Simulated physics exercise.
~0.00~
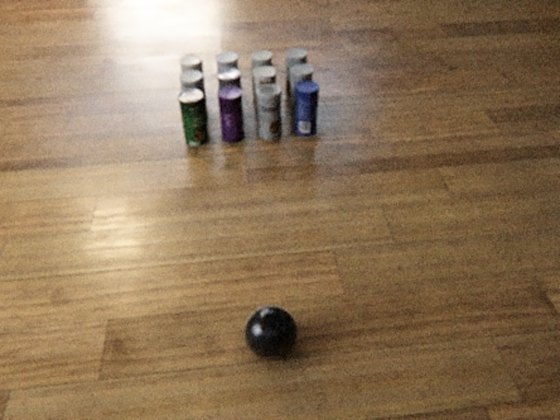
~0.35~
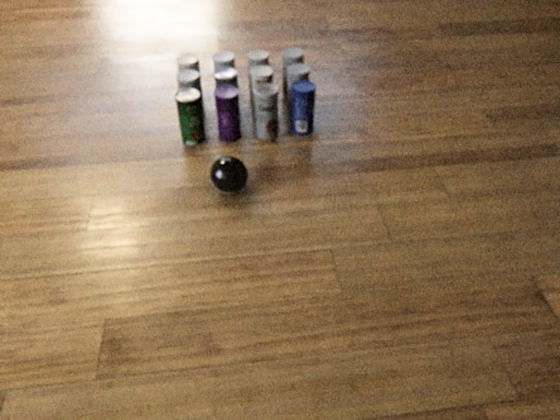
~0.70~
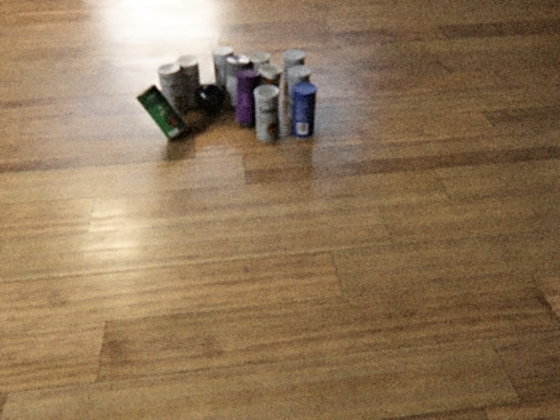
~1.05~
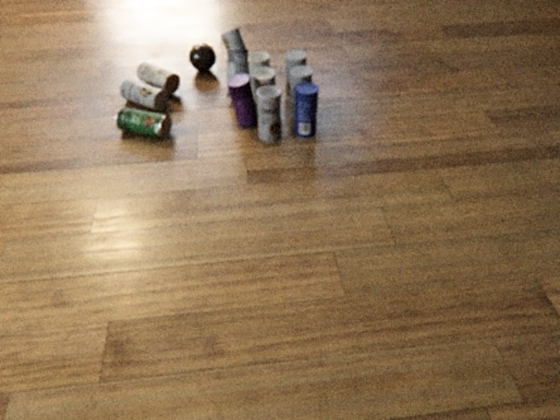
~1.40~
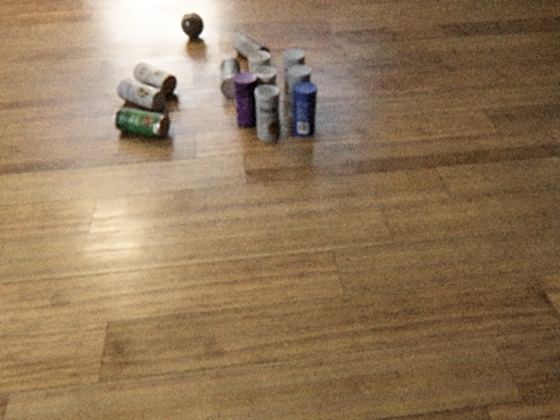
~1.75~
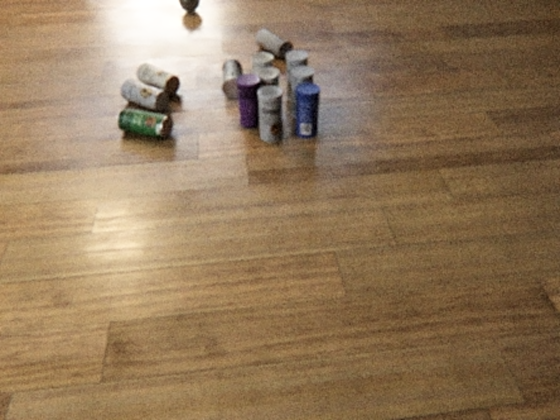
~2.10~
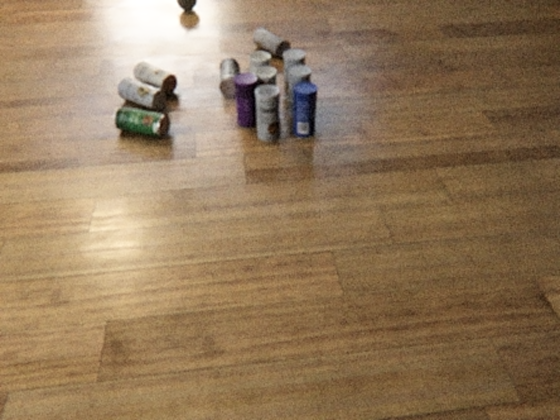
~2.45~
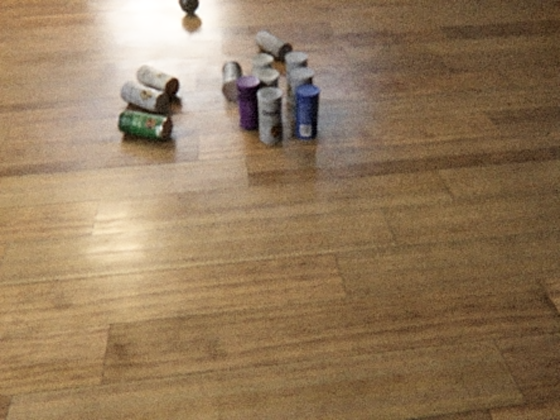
A black ball rolls into the standing canisters, toppling several, and rolls away behind them.
